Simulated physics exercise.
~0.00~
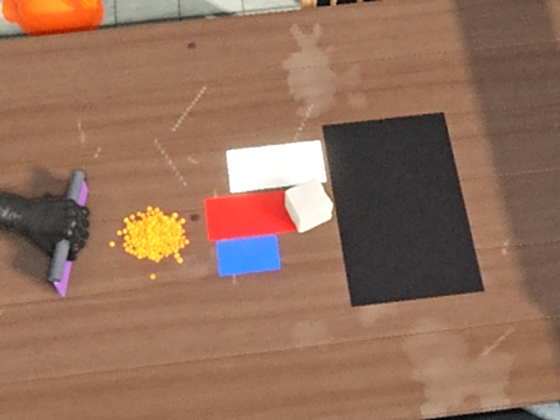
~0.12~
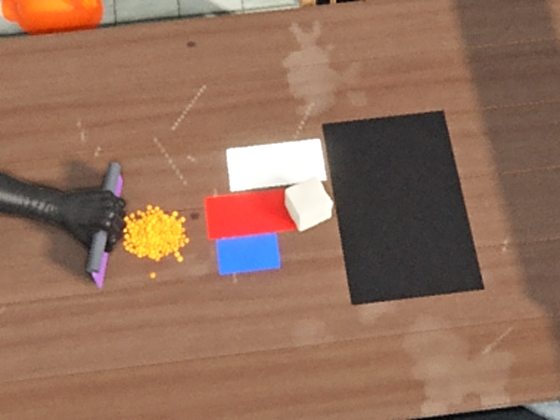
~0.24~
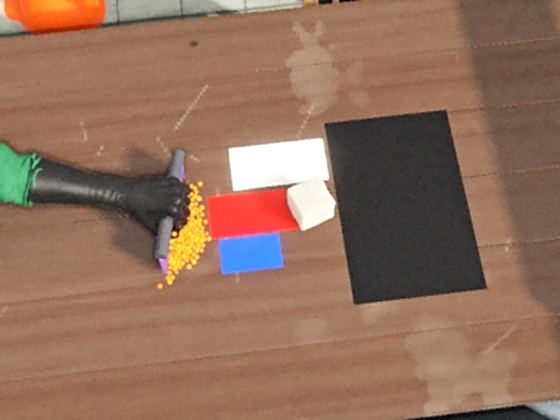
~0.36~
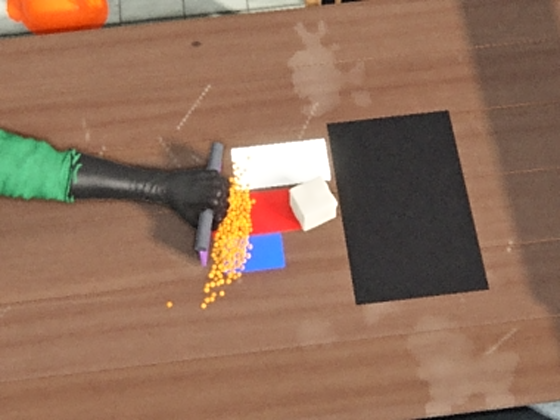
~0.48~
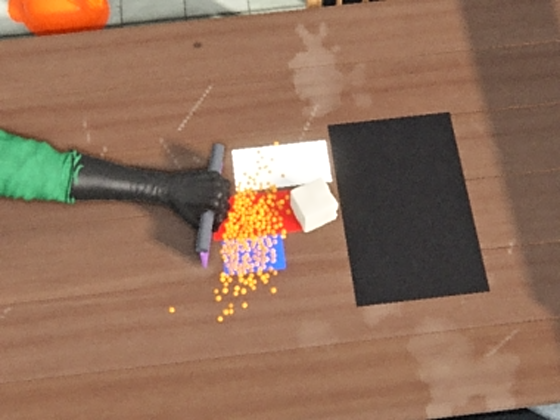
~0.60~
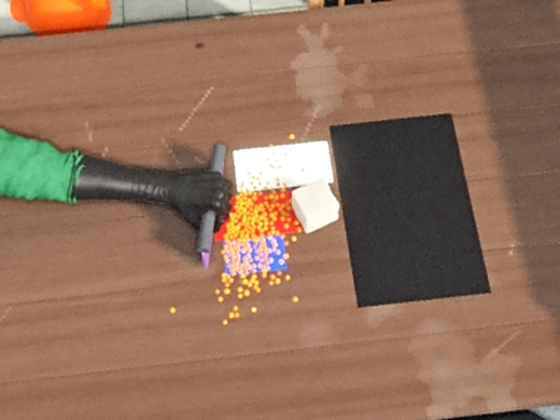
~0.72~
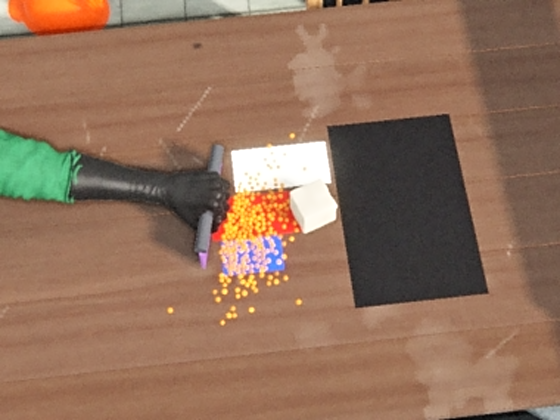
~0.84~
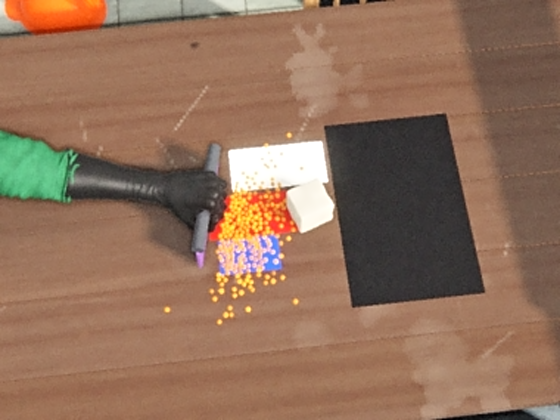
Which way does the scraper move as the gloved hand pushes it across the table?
The scraper moves to the right, pushing the yellow kernels ahead of it onto the coloured mats.
